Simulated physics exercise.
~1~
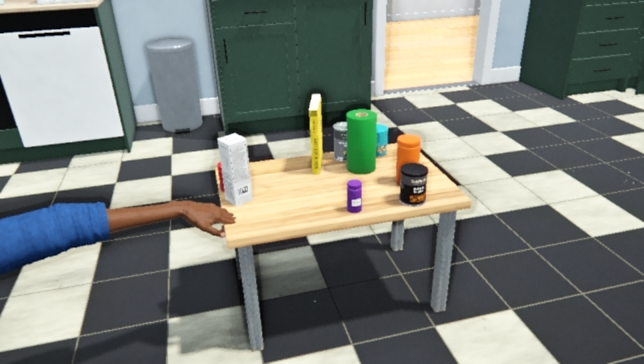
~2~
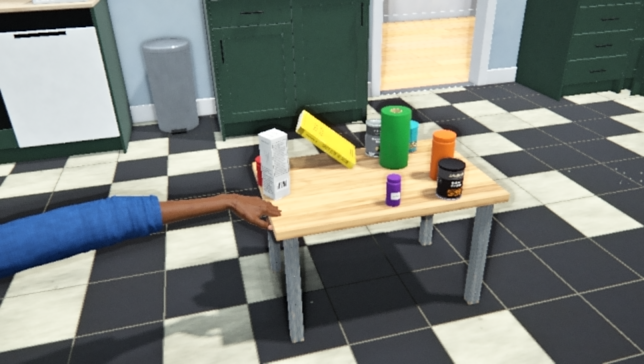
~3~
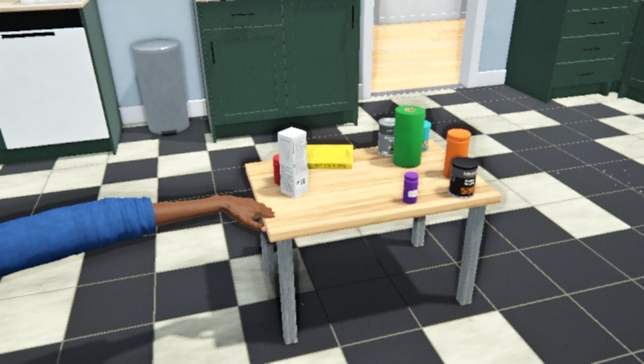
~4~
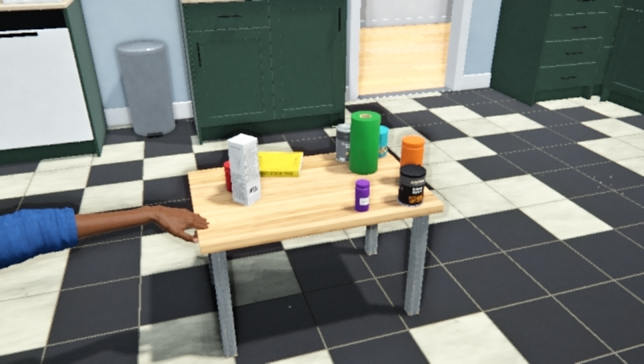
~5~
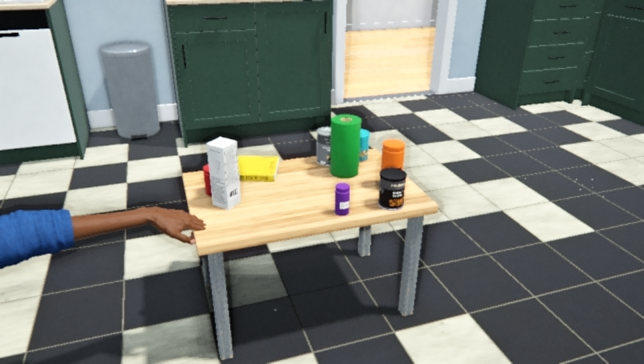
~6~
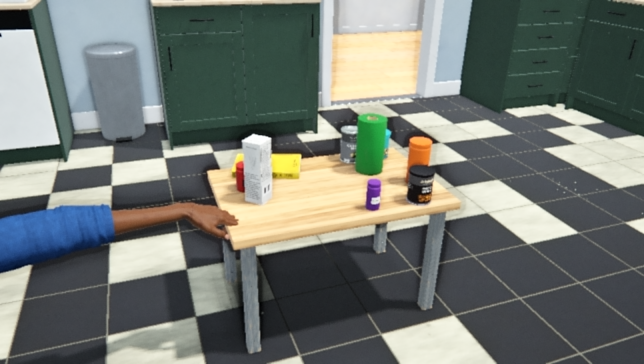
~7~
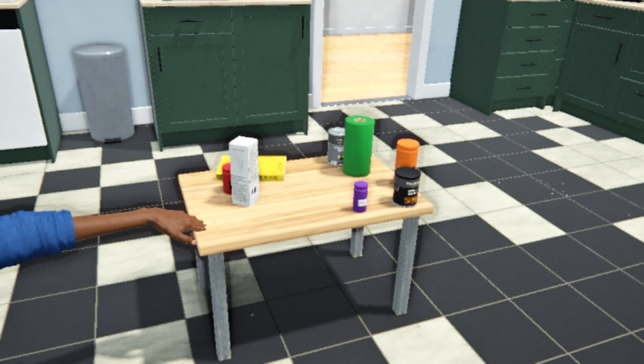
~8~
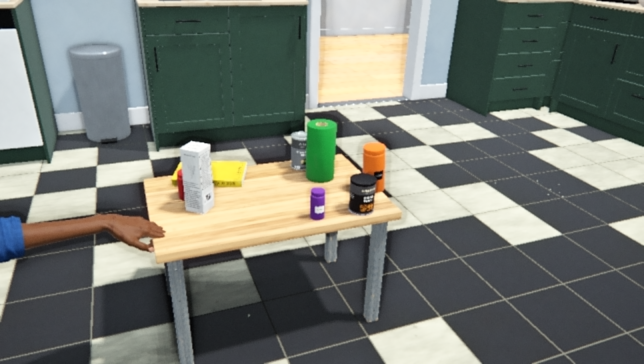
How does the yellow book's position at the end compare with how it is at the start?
At the start the yellow book stands upright on the table, but by the end it is lying on its side.
